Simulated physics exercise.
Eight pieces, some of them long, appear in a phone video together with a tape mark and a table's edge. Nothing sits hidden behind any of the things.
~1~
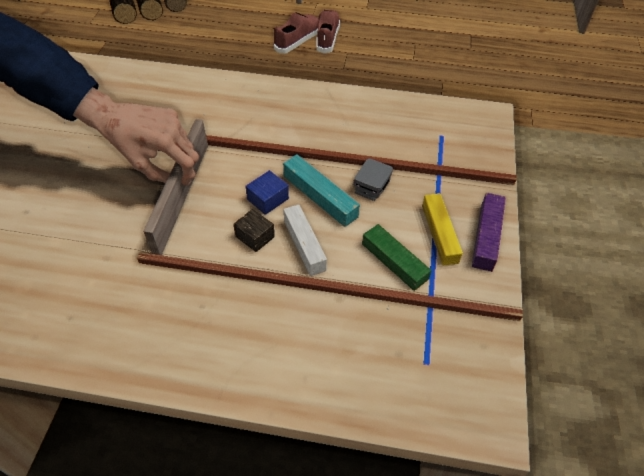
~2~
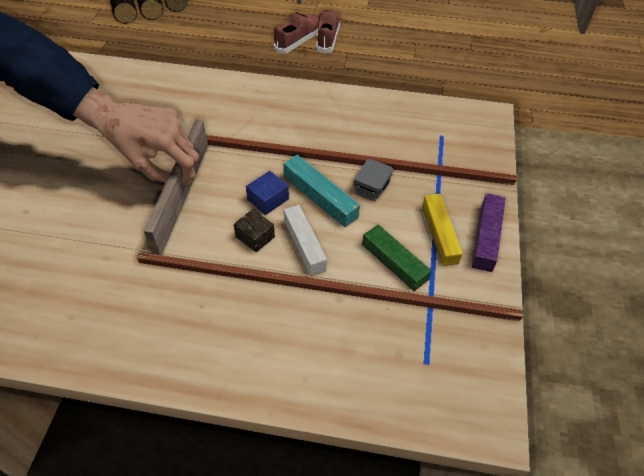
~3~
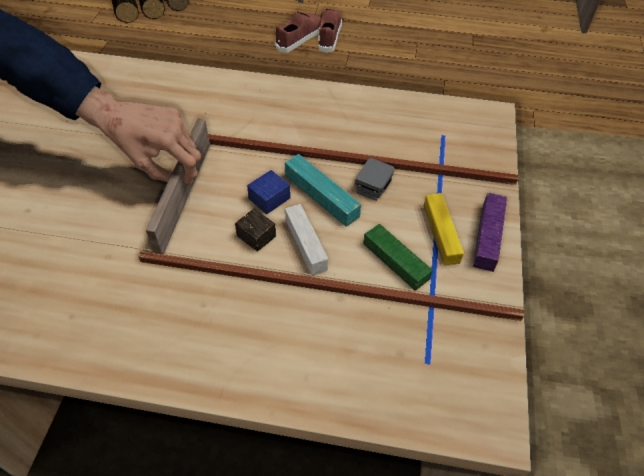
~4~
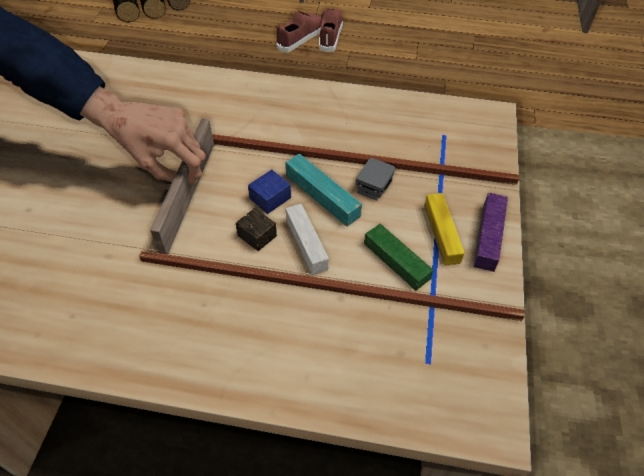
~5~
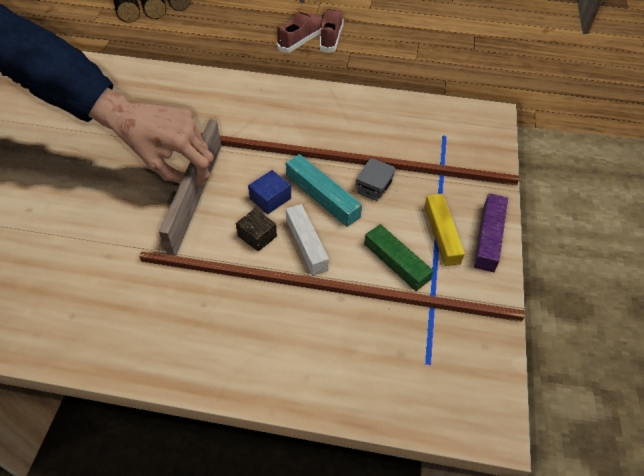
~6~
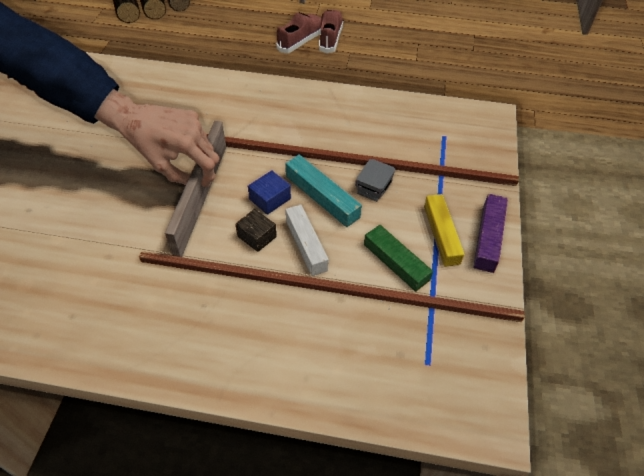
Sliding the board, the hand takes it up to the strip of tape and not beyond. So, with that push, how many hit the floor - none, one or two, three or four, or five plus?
Looks like just one or two of them go over the edge.
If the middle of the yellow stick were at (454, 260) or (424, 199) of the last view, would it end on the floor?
Well, in the first try it is not lost, and in the second it is not lost.
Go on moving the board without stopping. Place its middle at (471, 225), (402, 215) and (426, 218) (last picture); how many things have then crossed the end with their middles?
Going through the three positions, you'd get 4, 0 and 1.
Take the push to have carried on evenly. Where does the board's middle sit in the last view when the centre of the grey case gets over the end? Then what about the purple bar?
I'd say about (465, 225) for the first one and about (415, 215) for the second.
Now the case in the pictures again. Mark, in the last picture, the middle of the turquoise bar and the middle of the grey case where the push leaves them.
Final centres, first then second: (477, 205), (497, 189).
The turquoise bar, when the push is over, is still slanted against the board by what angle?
It measures close to 40 degrees.
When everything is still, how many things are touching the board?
Count recorded: 3.
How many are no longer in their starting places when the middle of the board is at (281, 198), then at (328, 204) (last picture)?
I make it 4 at the first spot and 6 at the other.
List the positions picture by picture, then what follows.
Purple bar (489, 231); yellow stick (441, 229); green bar (396, 257); board (179, 184); tape (435, 233), in the first picture.
Yellow stick (441, 229); blue block (268, 192), in the second picture.
Green bar (397, 256); board (181, 183), in the third picture.
Purple bar (491, 231); turquoise bar (322, 189), in the fourth picture.
Yellow stick (444, 229); grey case (376, 180), in the fifth picture.
Purple bar (491, 232); yellow stick (443, 229); green bar (397, 257); board (199, 186); tape (437, 233), in the sixth picture.
Soon after, none off yet; purple bar at rest near (491, 232); yellow stick at rest near (443, 229); green bar at rest near (397, 257).
Then, none off yet; purple bar at rest near (491, 232); yellow stick at rest near (445, 229); green bar moved a little near (435, 265).
At rest, the number that fall off is one or two; fallen, yellow stick and purple bar.
